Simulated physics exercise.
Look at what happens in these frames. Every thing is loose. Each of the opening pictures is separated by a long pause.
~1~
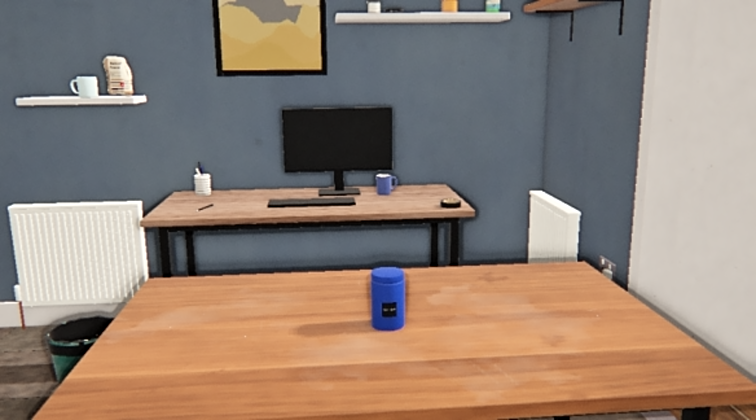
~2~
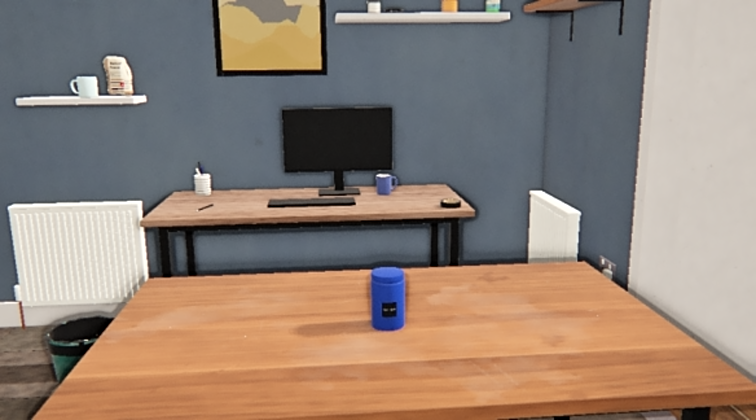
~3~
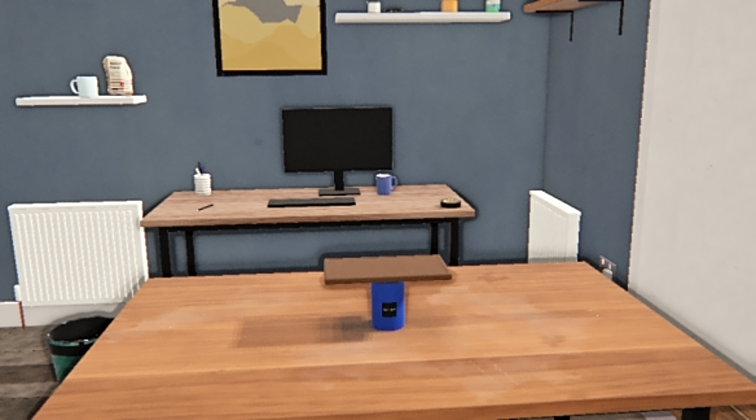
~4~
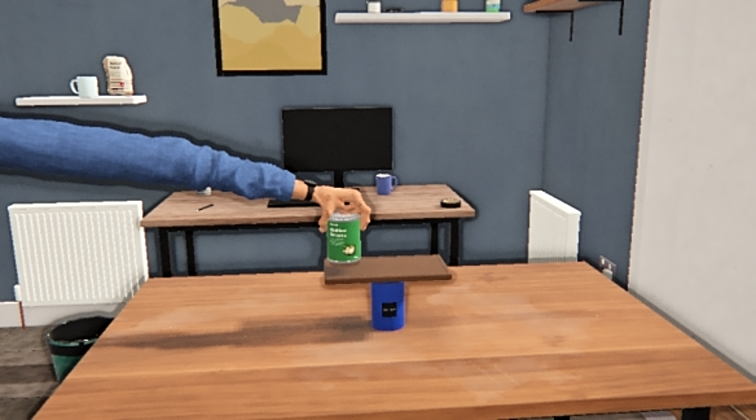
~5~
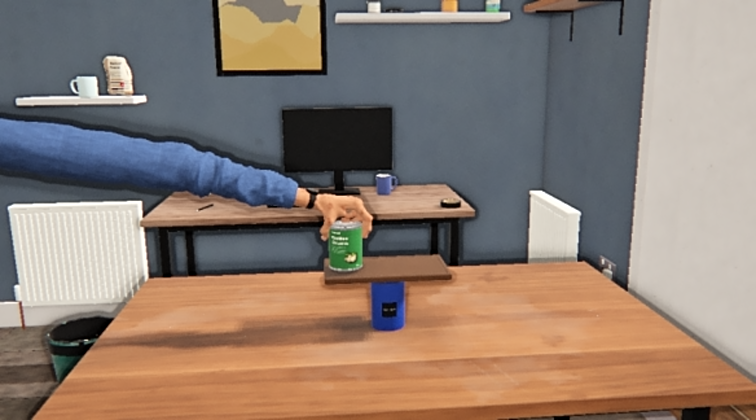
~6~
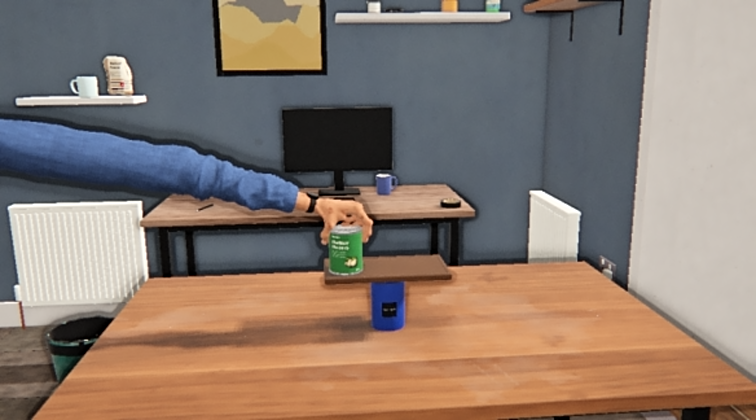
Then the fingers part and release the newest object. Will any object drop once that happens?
It is going to fail to remain upright.
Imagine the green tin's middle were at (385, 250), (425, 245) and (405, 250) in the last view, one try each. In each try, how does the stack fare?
So, first go it stays put, second go it comes down, third go it stays put.
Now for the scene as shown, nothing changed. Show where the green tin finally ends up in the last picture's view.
In the final view it sits at roughly (315, 320).
Then, 0.40 s later than the last frame, green tin now fallen; brown lid tilted by 53°.
Then, 0.50 s later than the last frame, brown lid on its side.
Then, 0.70 s later than the last frame, green tin resting near (315, 321).
Then, 0.90 s later than the last frame, brown lid now fallen.
When it is over, fallen, brown lid and green tin; blue jar as before. End places, in pixels of the last picture, green tin near (315, 320). The stack gives way.
